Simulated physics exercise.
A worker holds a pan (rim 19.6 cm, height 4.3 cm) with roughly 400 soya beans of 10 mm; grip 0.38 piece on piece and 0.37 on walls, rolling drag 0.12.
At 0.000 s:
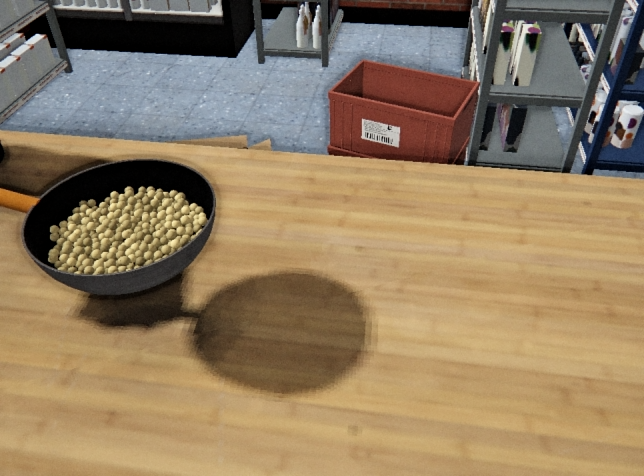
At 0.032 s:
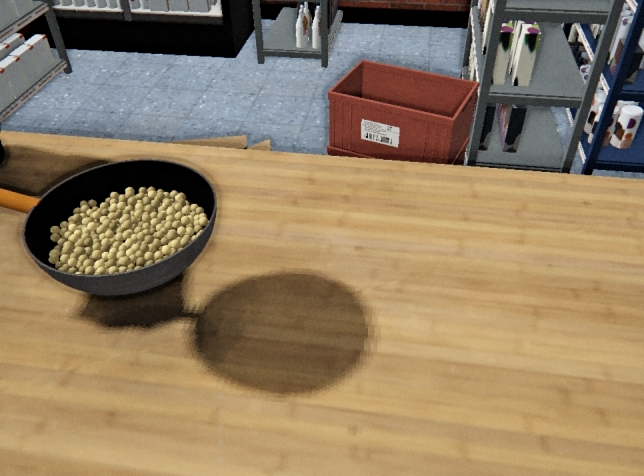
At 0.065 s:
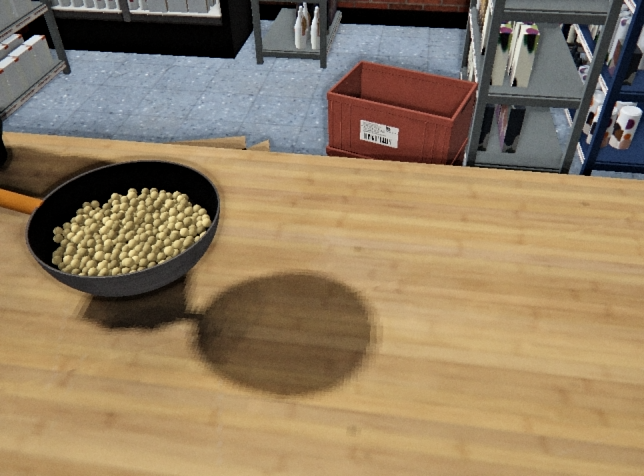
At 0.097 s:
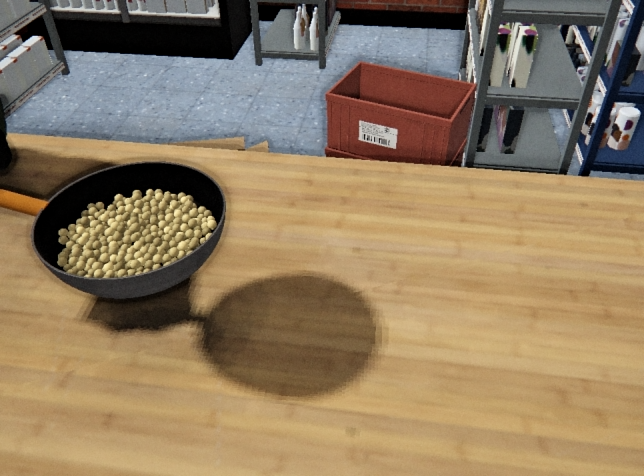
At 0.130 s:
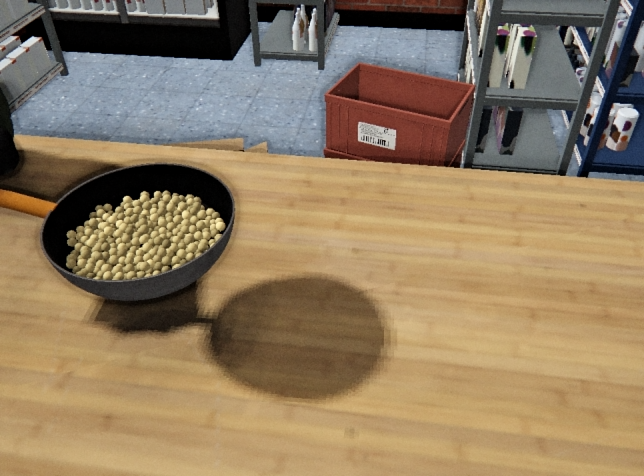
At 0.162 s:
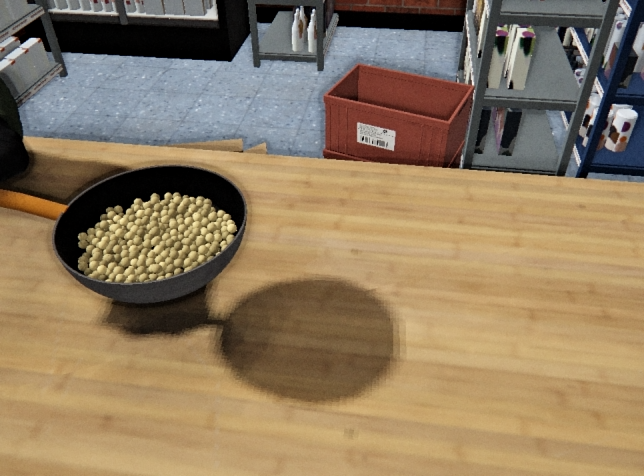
In a storeroom, a dark pan of pale soya beans sliding slightly right above a wooden worktop, its shadow following.
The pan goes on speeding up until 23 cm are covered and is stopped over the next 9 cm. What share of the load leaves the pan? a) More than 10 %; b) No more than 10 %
Answer: B.
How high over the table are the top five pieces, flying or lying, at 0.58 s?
About 16 cm.
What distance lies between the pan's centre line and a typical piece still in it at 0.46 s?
About 5.5 cm.
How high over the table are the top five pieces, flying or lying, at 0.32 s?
15 cm.
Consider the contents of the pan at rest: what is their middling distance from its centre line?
I'd reckon it's close to 6.0 cm.
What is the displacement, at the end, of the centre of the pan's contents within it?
Roughly 3.0 centimetres.
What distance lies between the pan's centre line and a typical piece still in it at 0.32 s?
Close to 5.5 cm, I'd say.
Then, at 0.32 s, tilt 0 degrees; pan 100 %; middle of all pieces near (259, 250).
Then, at 0.46 s, tilt 0 degrees; pan 100 %; middle of all pieces near (398, 264).
After 0.58 s, tilt 0 degrees; pan 100 %; middle of all pieces near (451, 266).
After 0.70 s, tilt 0 degrees; pan 100 %; middle of all pieces near (451, 266).
At rest (1.0 s), pan 100 %.
